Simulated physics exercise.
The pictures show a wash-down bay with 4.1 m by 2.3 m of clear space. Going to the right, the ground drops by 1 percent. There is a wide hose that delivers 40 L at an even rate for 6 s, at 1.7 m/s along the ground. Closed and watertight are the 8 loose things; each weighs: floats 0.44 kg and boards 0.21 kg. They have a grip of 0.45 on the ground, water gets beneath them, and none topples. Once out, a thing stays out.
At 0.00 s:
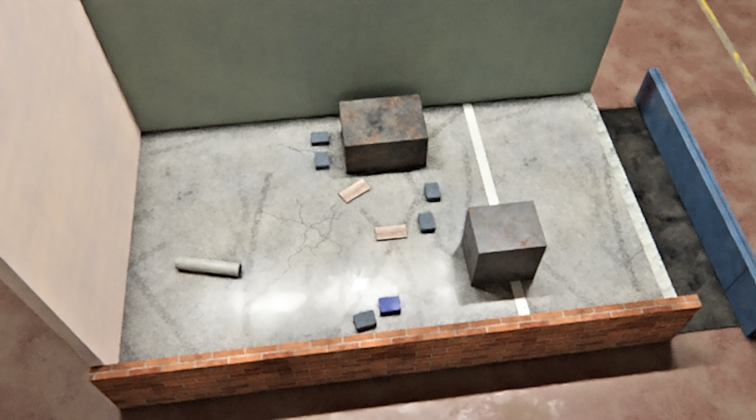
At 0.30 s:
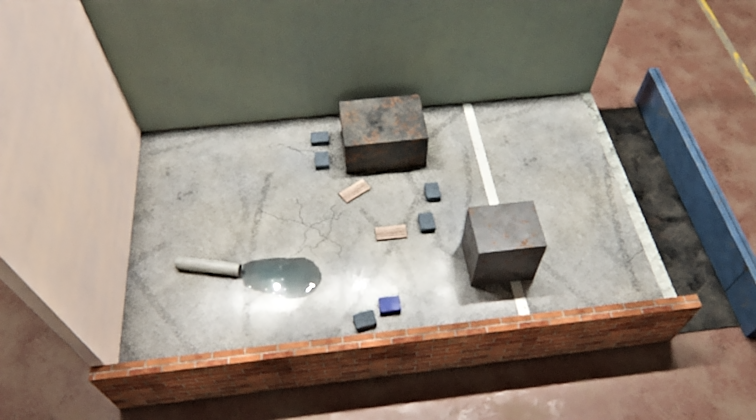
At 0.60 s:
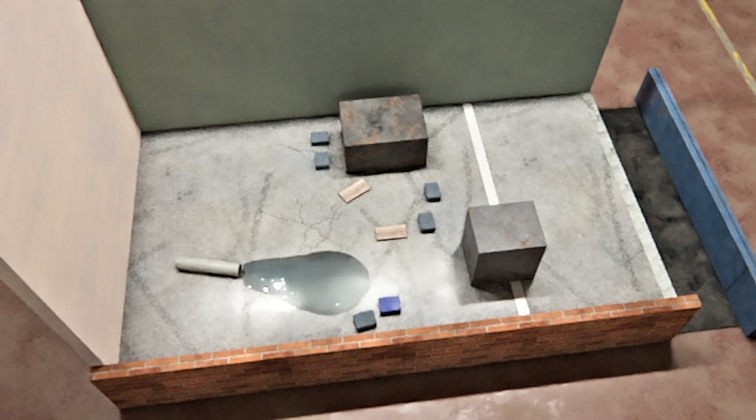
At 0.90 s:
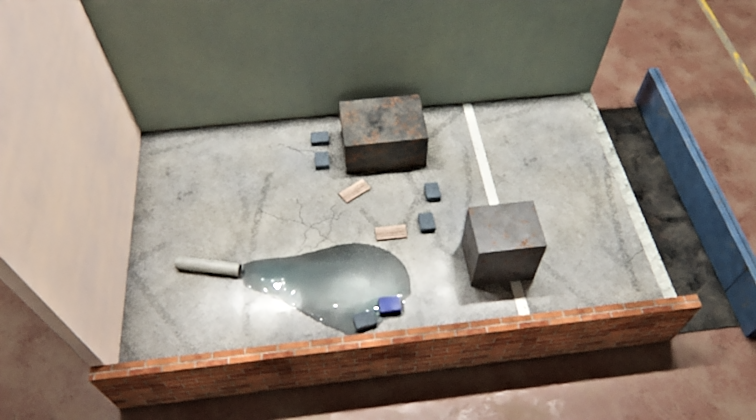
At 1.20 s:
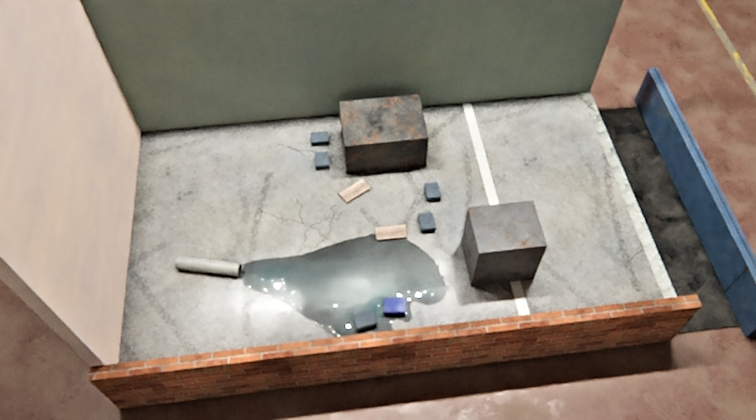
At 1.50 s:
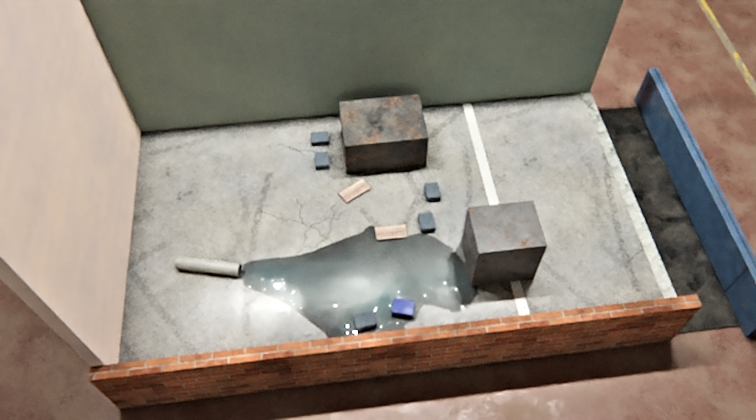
In this clip, water pours from a pipe-like hose at the left of a walled bay and spreads rightward across the floor, surrounding small blocks near the brick edge, nudging the blue one slightly right and reaching a large dark block.
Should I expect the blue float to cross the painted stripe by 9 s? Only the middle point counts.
Blue float: Over.
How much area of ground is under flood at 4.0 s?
Flooded: Near 2.0 m2.
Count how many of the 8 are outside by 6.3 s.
Result: 0.
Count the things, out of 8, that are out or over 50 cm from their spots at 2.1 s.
The count is 0.
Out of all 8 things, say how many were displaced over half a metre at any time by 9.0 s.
I get 1.
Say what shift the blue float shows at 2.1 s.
20 cm, give or take.
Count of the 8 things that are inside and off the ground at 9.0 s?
Total: 0.
After 2.1 s the blue float is near (411, 308), 0.2 m from its start, aground; 0 of 8 are over the mark; 0 afloat.
After 4.0 s the blue float is near (424, 313), 0.3 m from its start, aground; 0 of 8 are over the mark; 0 afloat.
After 6.3 s the blue float is near (468, 311), 0.6 m from its start, afloat; 0 of 8 are over the mark; 2 afloat.
After 9.0 s the blue float is near (568, 290), 1.4 m from its start, aground; 1 of 8 are over the mark; 0 afloat.
